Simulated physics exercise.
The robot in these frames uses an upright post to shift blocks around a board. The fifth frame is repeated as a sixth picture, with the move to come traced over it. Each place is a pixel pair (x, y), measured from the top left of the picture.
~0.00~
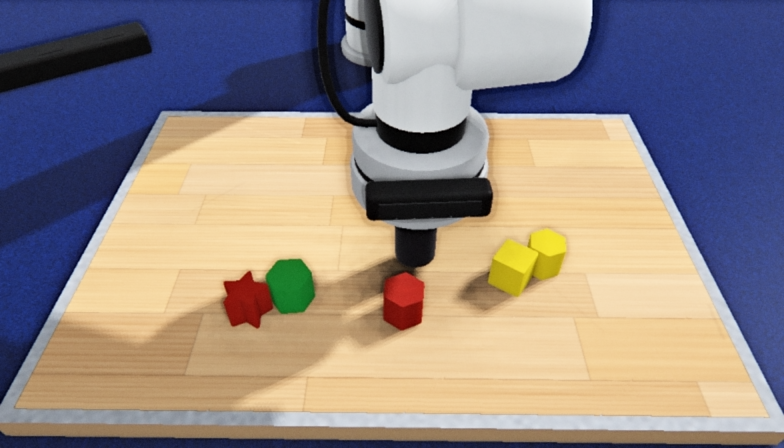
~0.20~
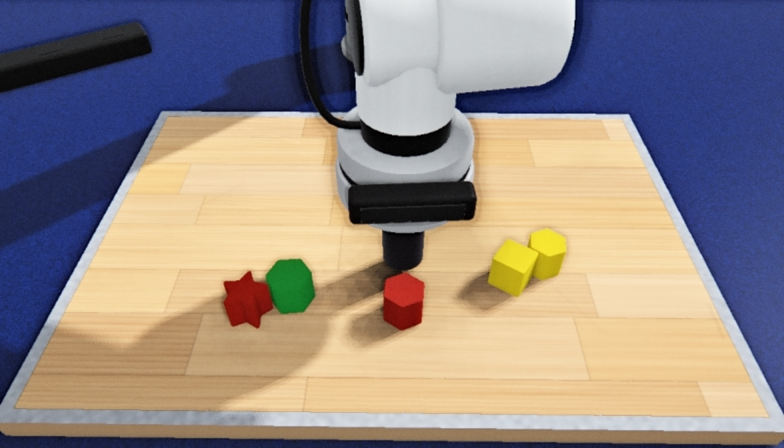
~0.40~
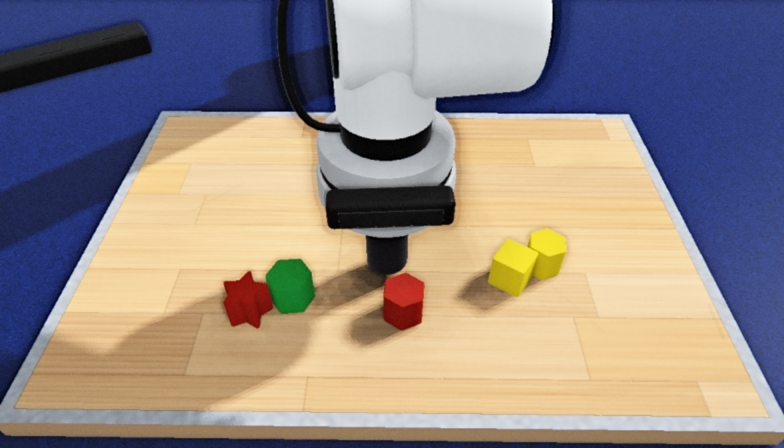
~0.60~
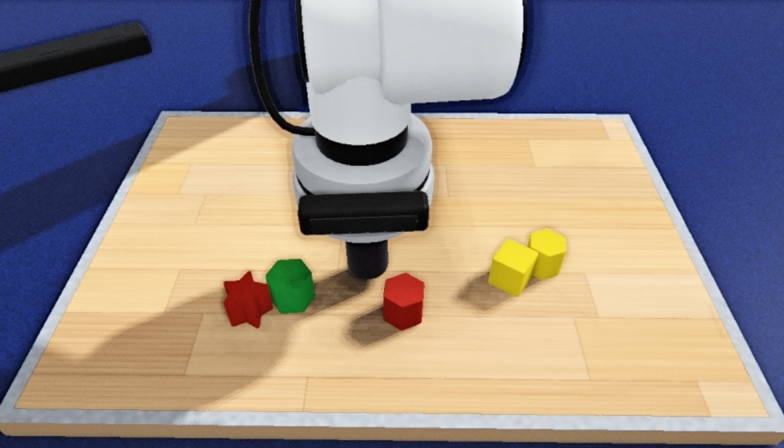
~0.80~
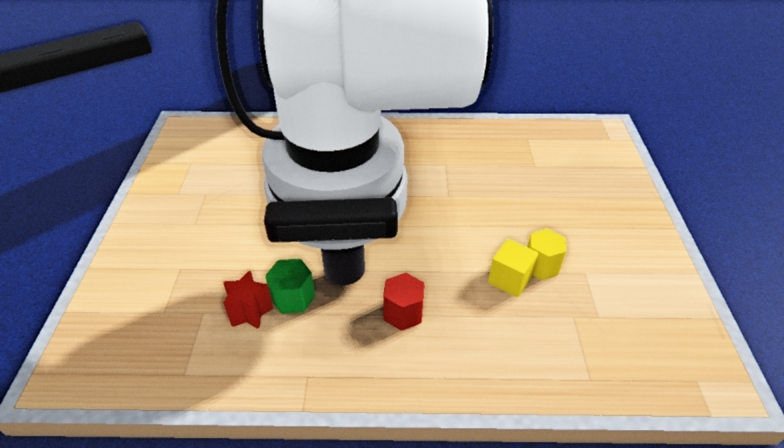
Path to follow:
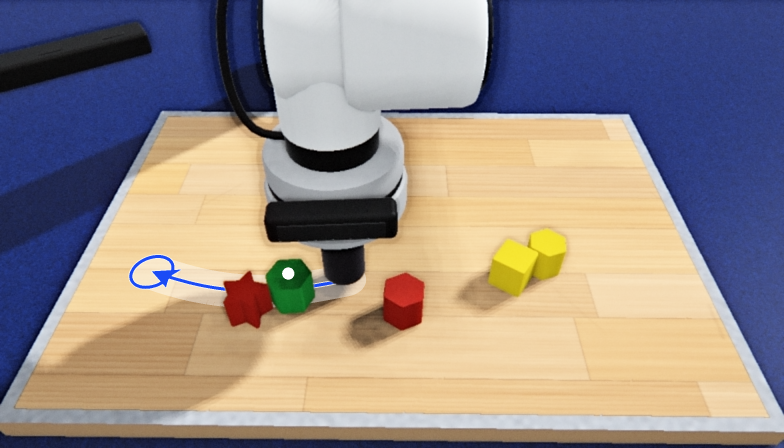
On a wooden board, a robot's post moves left behind blocks that stay still.
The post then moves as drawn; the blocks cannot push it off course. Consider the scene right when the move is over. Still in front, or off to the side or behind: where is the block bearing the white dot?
The block bearing the white dot is left behind or beside.
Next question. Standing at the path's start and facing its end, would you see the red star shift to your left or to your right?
Left.
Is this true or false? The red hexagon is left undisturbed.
The statement is true.
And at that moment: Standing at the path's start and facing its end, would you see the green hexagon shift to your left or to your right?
Over to the left.
Path on the board, from (346, 280) by way of (278, 290) and (211, 287) to (152, 272); the dot is on the green hexagon.
One third of the way, post (274, 280); red star (194, 306), turned 10° clockwise; green hexagon (231, 289), turned 25° anticlockwise.
Two thirds of the way, post (207, 277); red star (159, 329), turned 25° anticlockwise; green hexagon (181, 296), turned 95° anticlockwise.
At the end, post (147, 261); red star (159, 330), turned 25° anticlockwise; green hexagon (178, 295), turned 100° anticlockwise; red hexagon in place.
